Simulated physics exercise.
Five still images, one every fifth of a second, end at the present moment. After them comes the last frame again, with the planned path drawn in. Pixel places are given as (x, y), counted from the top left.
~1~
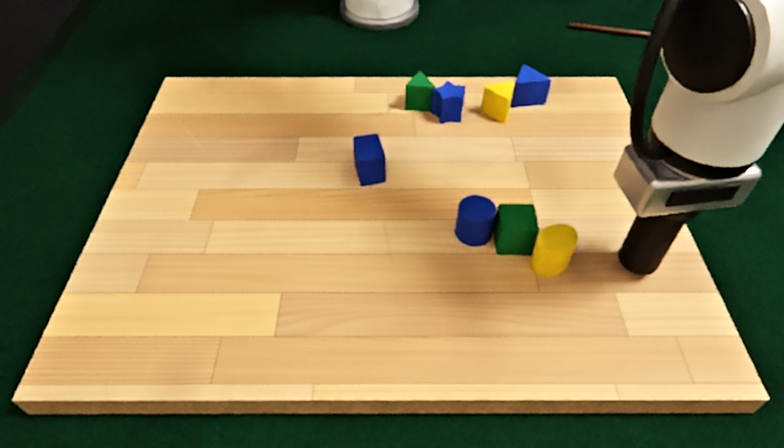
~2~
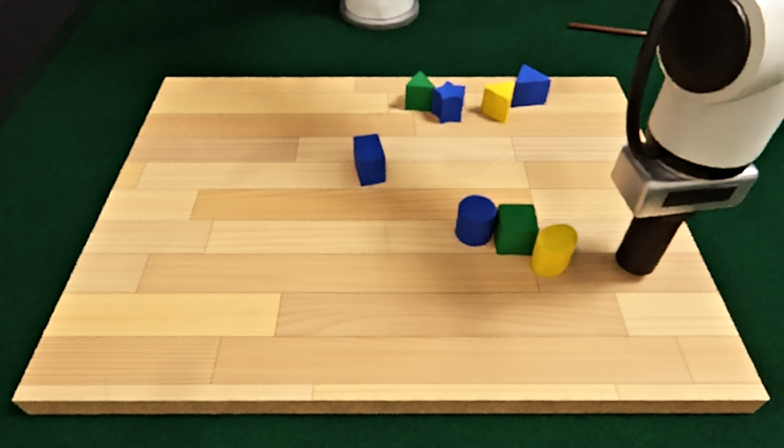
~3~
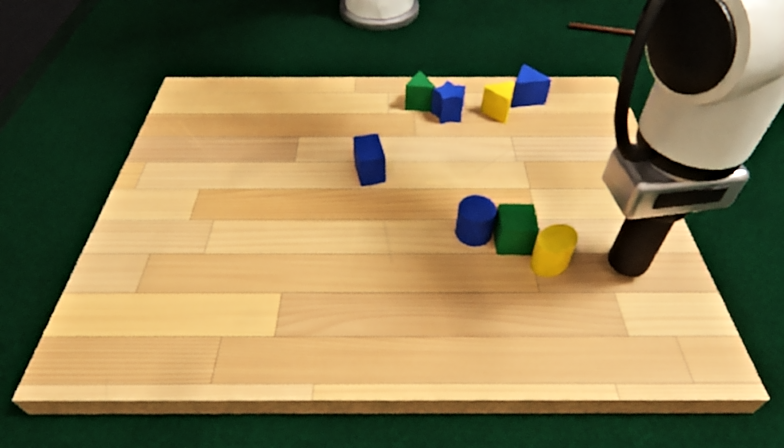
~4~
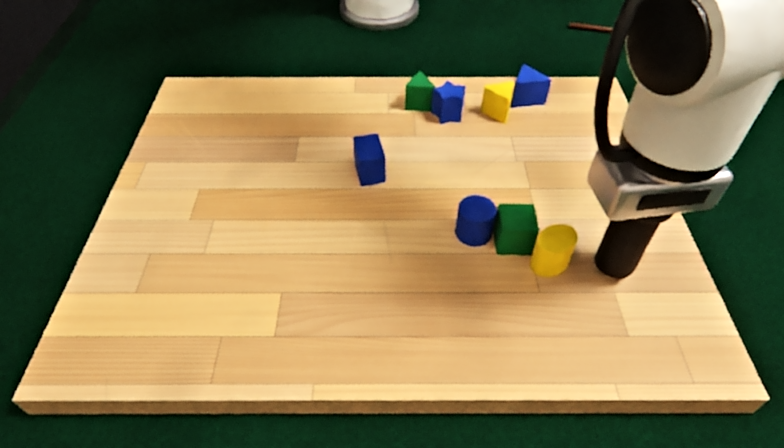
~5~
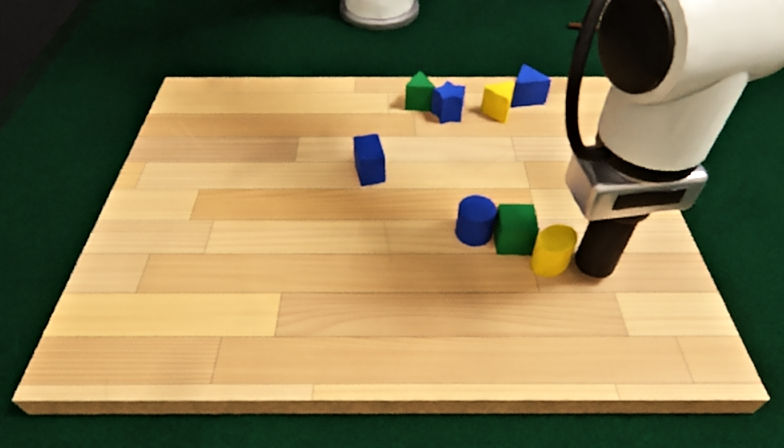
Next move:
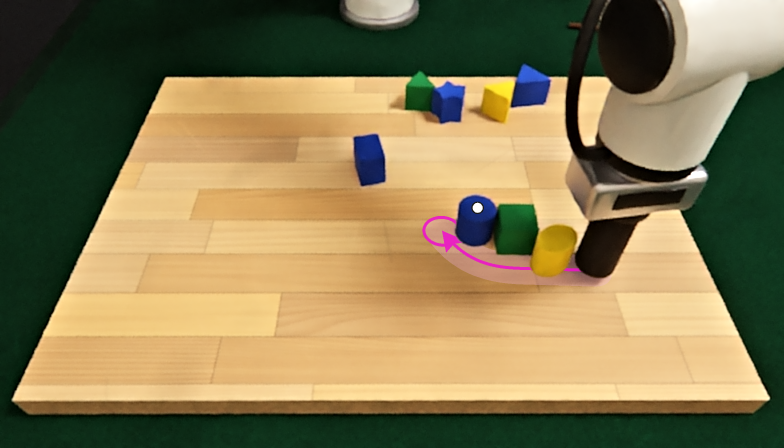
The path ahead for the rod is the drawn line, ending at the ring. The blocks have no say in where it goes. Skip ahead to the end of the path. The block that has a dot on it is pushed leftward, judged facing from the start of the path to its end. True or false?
The statement is incorrect.
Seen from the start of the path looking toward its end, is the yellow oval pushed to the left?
Yes - that is the case.
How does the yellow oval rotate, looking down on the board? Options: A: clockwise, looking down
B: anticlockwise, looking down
The answer is B.
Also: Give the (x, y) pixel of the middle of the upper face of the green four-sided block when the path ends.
In the picture, it is at (482, 196).
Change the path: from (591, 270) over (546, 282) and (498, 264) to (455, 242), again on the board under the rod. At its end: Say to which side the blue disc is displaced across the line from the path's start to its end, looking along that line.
Well, taking the path from its start to its end as straight ahead, the blue disc moves to the right.
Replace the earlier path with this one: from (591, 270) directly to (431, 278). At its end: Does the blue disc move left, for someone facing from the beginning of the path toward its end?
No, that is not what happens.
Drawn move, from (591, 270) by way of (535, 269) and (480, 261) to (442, 231); the dot is on the blue disc.
On the path given first. One third of the way, rod (538, 261); blue disc (454, 193); green four-sided block (490, 212), turned 75° clockwise; yellow oval (504, 241), turned 20° anticlockwise.
Two thirds of the way, rod (481, 253); blue disc (449, 188); green four-sided block (484, 208), turned 95° clockwise; yellow oval (446, 237), turned 25° anticlockwise.
At the end, rod (443, 223); blue disc (444, 179); green four-sided block (482, 196), turned 140° clockwise; yellow oval (426, 232), turned 80° anticlockwise.
